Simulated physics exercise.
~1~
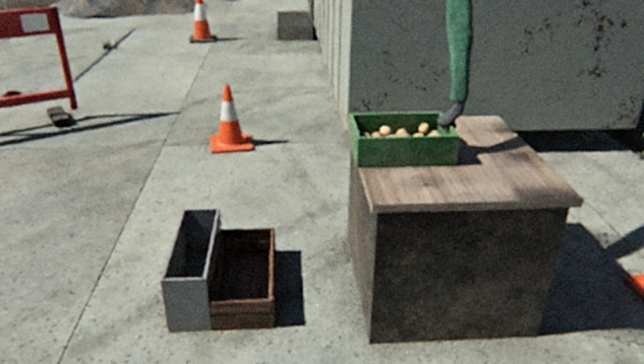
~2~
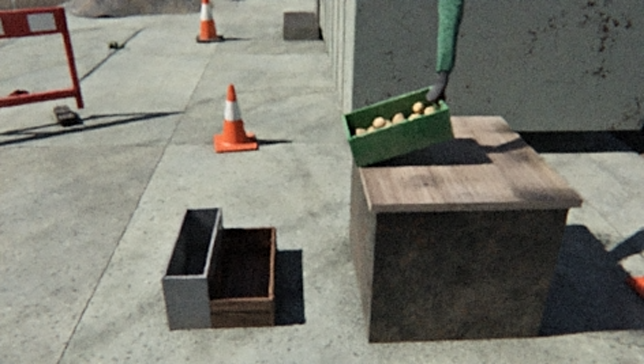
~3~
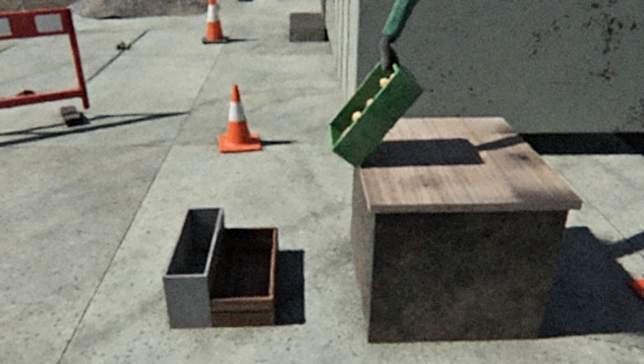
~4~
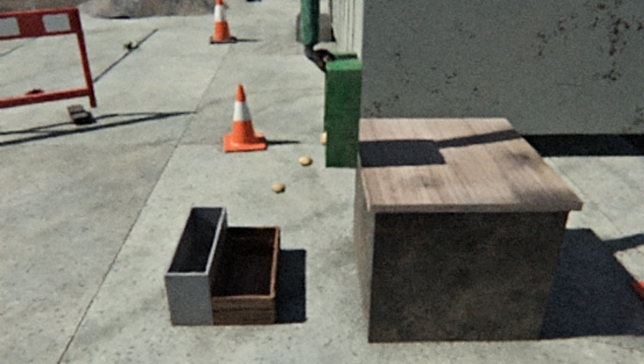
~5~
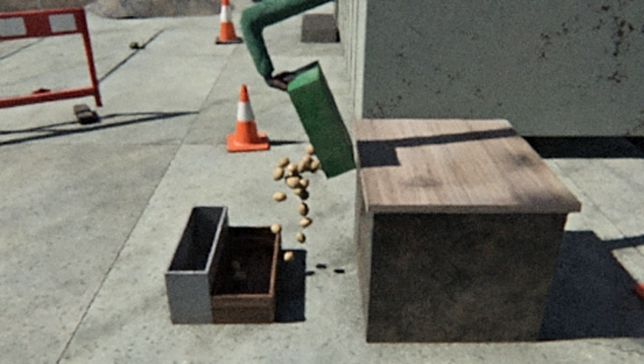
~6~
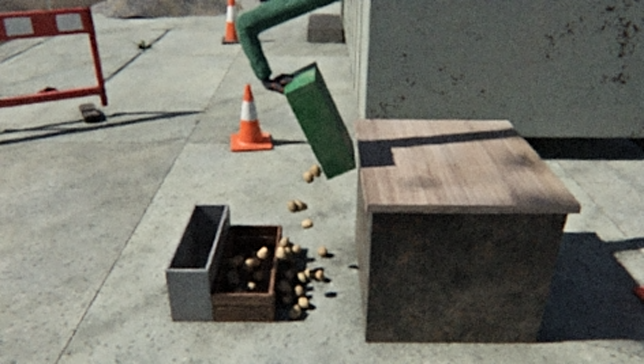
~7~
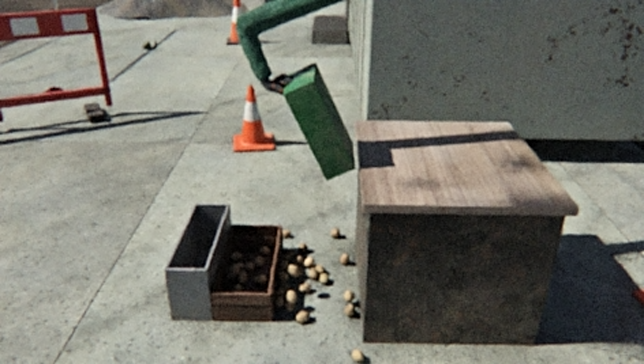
On a sunlit concrete yard with traffic cones and a red and white barrier, a green arm holds a green tote of potatoes at the end of a wood-topped bench. A wooden box and a grey bin sit empty on the ground to the left. The arm lifts the tote and tips it leftward past the bench's edge until it stands upright, and a couple of potatoes drop out. As it tilts further, the rest pour down in a loose stream. Some land in the wooden box, but more scatter on the concrete between it and the bench, while the tote stays tipped overhead.
